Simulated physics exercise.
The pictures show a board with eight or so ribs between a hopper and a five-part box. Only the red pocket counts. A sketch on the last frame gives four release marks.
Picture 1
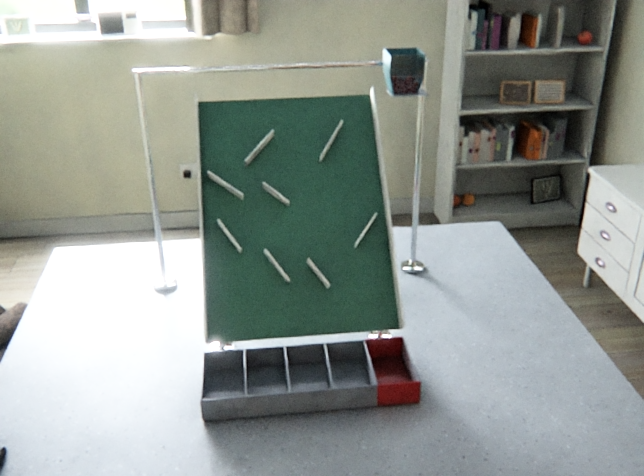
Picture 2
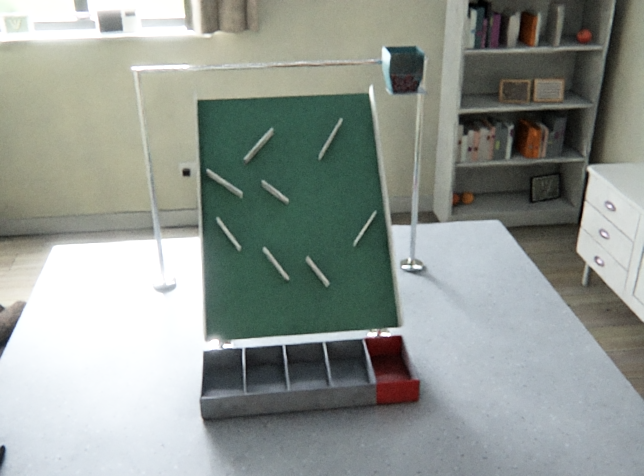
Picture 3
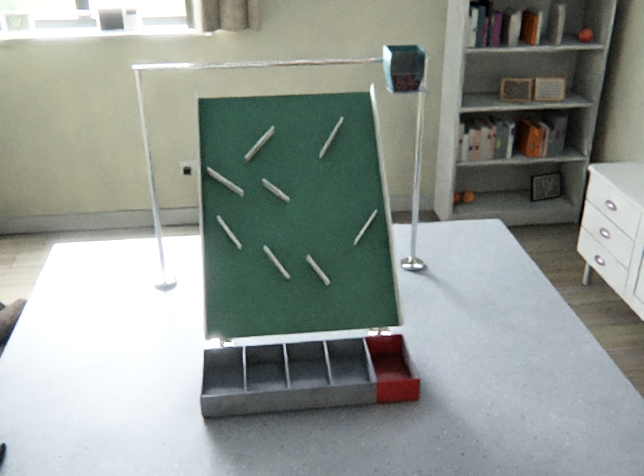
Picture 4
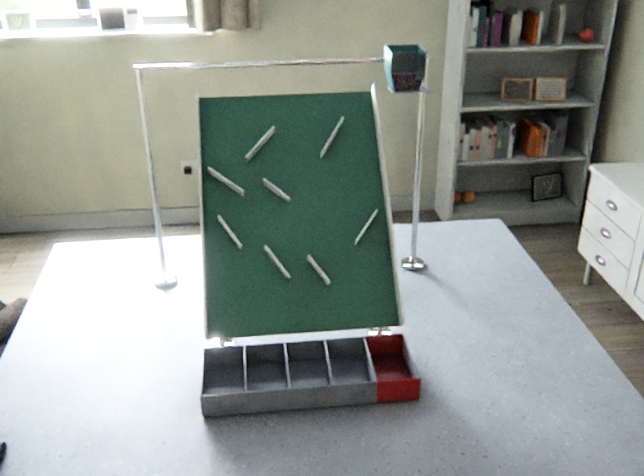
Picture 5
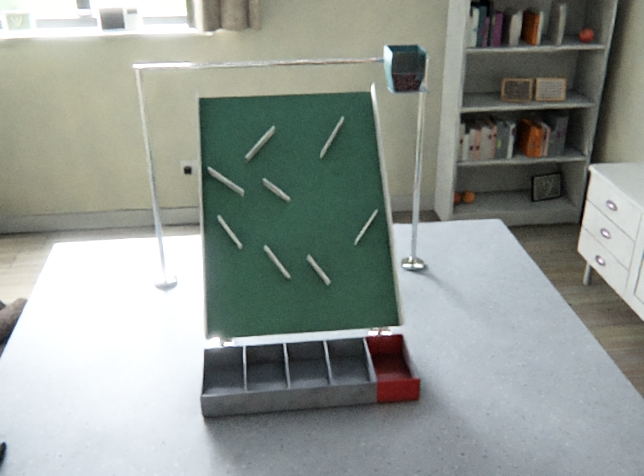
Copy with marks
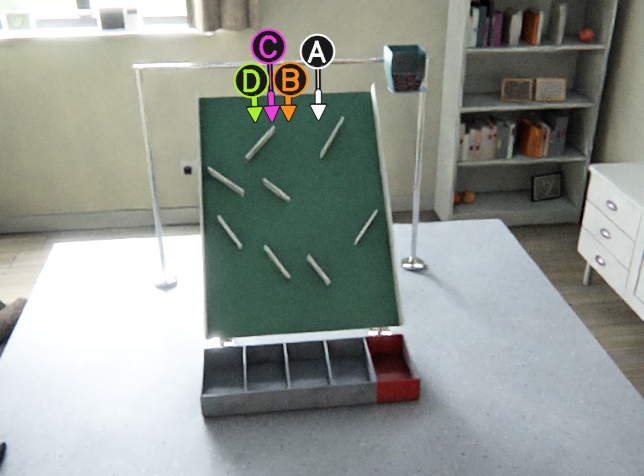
A tilted green board with pale slanted ribs stands on a light grey table in a bright room, seen from the front and slightly above. A small dark teal hopper hangs from a metal frame at the upper right, and below the board sits a grey five-part box with a red right-hand pocket. The hopper shifts very slightly on its rail, while everything else and the camera stay essentially still.
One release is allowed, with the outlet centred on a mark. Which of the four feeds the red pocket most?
It is B.
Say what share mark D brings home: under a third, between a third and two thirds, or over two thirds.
Under a third.
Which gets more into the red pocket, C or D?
That would be C.
On the marked copy, mark A meets the board at (318, 114); mark B meets the board at (288, 115); mark C meets the board at (271, 115); mark D meets the board at (255, 116).
Choosing A, about a quarter in the red pocket, most in other pockets.
Choosing B, about half in the red pocket, about half in other pockets.
Choosing C, about a quarter in the red pocket, most in other pockets, a stray few outside the box.
Choosing D, a stray few in the red pocket, nearly all in other pockets.
